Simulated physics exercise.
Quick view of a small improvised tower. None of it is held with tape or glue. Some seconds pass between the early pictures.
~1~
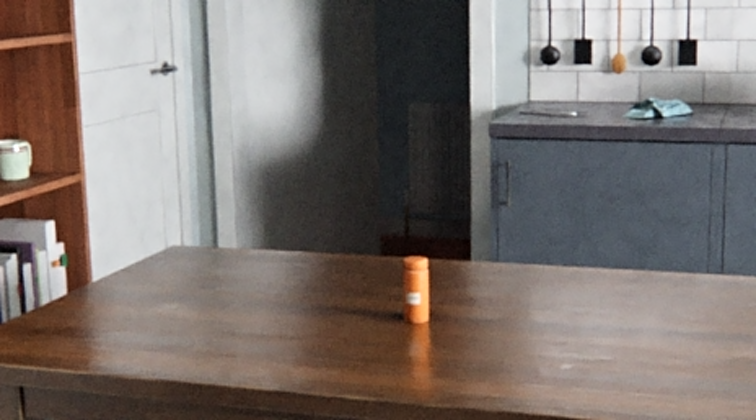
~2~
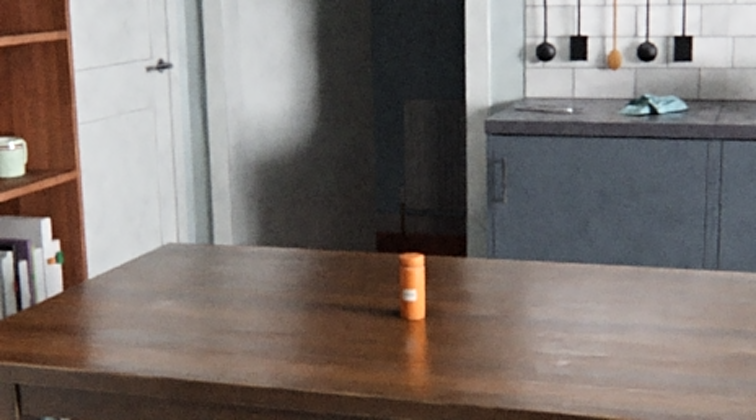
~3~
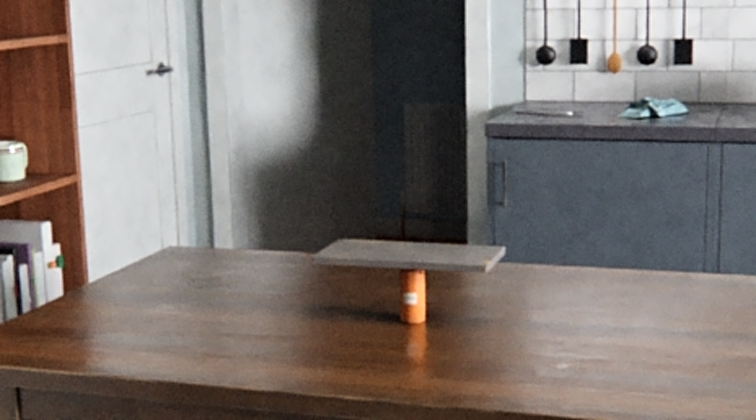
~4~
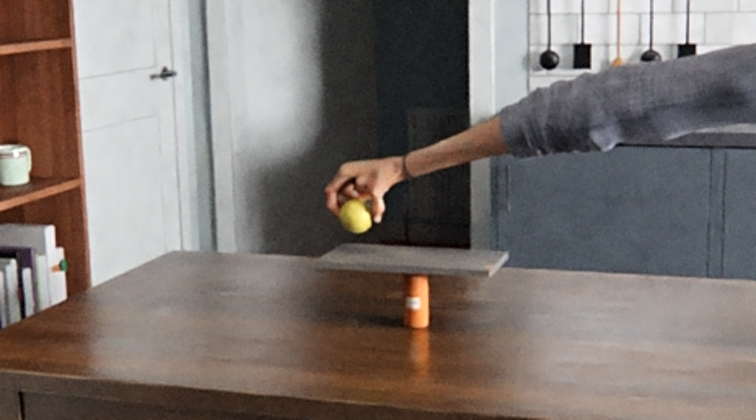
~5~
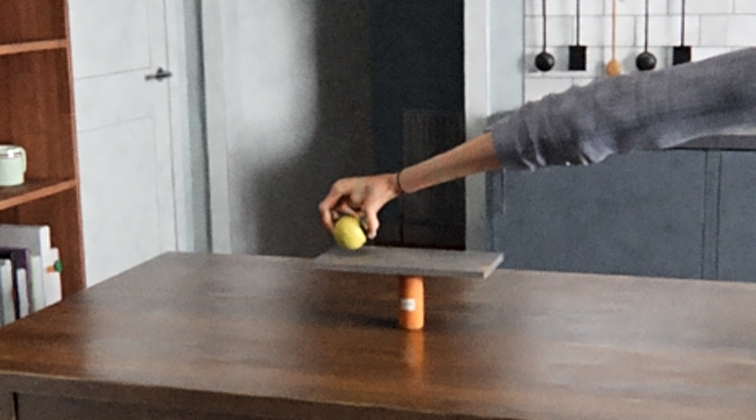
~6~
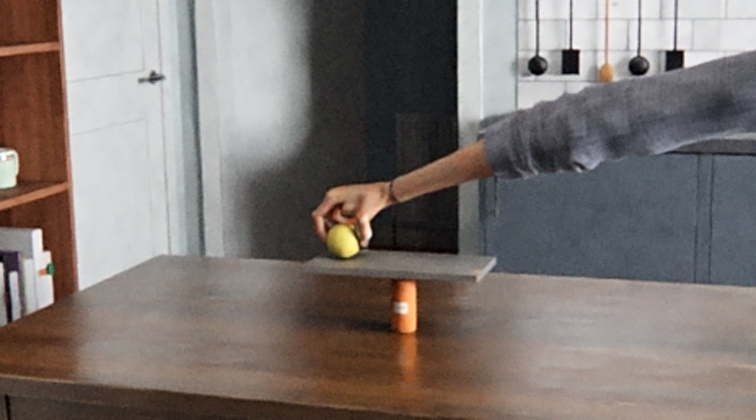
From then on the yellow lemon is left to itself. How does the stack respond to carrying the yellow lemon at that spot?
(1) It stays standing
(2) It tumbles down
Option 2: It tumbles down.
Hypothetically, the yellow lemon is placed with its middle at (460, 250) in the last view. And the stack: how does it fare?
Well, it crumbles then.
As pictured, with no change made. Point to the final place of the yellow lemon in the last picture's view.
Close to pixel (301, 306).
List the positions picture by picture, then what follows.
In the first picture, the last thing is not in view yet; orange shaker (416, 290).
In the second picture, the last thing is not in view yet; orange shaker (412, 287).
In the third picture, the last thing is not in view yet; orange shaker (412, 290).
The fourth picture shows still above its spot; yellow lemon (357, 216); orange shaker (416, 294).
The fifth picture shows still above its spot; yellow lemon (351, 233); orange shaker (410, 296).
The sixth picture shows in place under the hand; yellow lemon (344, 241); orange shaker (403, 299).
Then, 0.40 s on from there, yellow lemon now fallen; grey board turned 41° from how it was put.
Then, 0.60 s on from there, grey board turned 41° from how it was put; orange shaker turned 17° from how it was put.
Then, 0.70 s on from there, grey board now fallen; orange shaker turned 68° from how it was put.
Then, 0.90 s on from there, orange shaker now fallen.
In the end, fallen, orange shaker, grey board and yellow lemon. At the end, from the last picture's camera, yellow lemon near (302, 307). The stack loses its balance.
